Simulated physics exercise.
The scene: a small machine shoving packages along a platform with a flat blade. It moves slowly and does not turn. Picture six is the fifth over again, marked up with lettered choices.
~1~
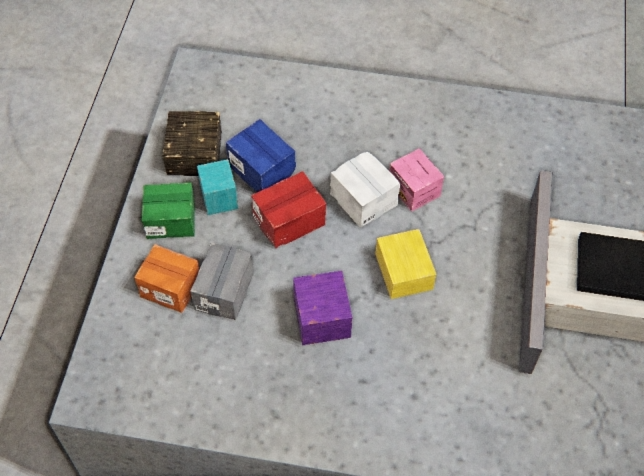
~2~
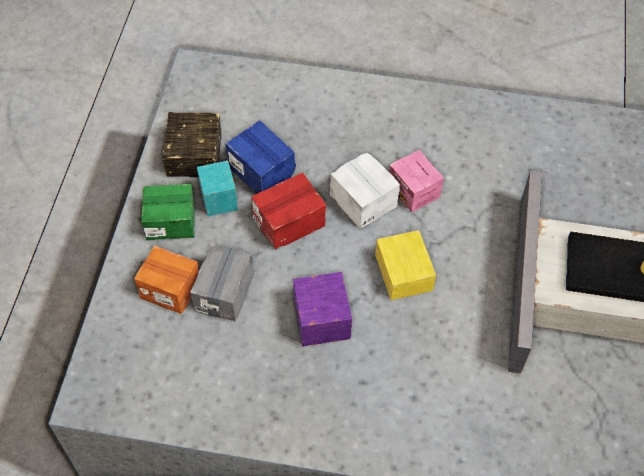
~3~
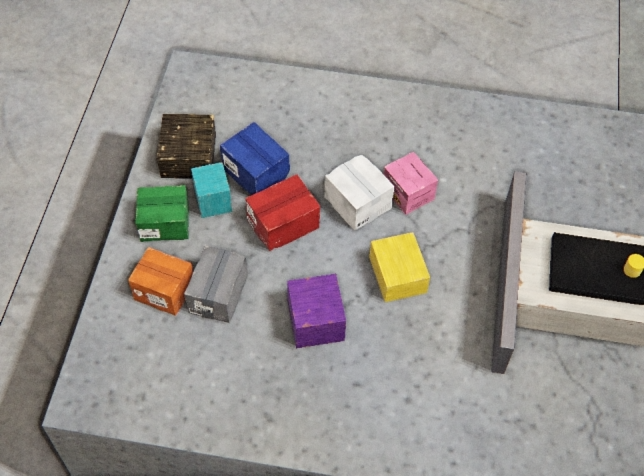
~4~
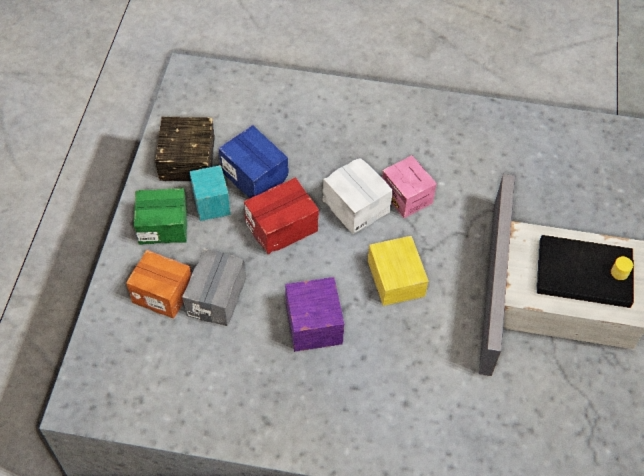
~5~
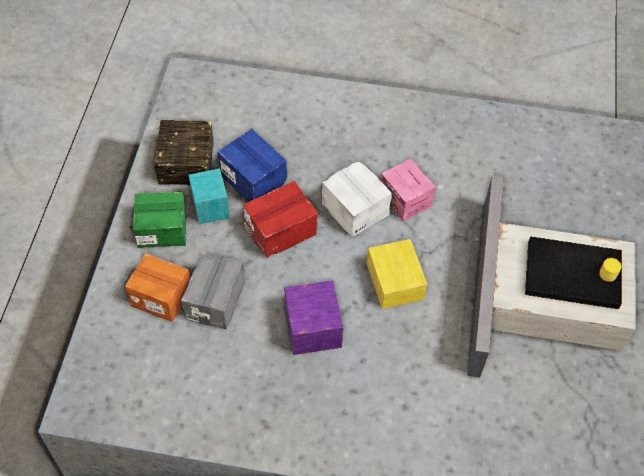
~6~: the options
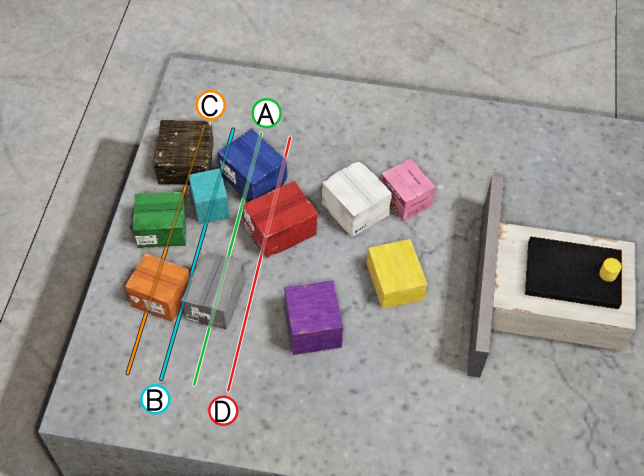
A small machine with a flat blade slides slowly left toward the colored packages on the platform.
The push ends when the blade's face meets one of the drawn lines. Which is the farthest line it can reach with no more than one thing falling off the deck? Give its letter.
Up to line A.
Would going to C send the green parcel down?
Yes.
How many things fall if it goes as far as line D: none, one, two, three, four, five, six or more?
By then, none.
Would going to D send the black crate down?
No.
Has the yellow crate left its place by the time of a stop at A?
By then, yes.
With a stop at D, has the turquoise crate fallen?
By then, no.
On the marked copy, A at (231, 248); B at (200, 244); C at (169, 239); D at (262, 253).
With A. Early on, robot (472, 256); pink box (373, 182); white box (340, 201).
Further on, robot (377, 241); black crate (177, 150); turquoise crate (200, 193).
At the end, robot (306, 230); green parcel (117, 220); black crate (146, 140); none fallen.
As for the rest, B drops two; C drops six; D is within the limit but short.
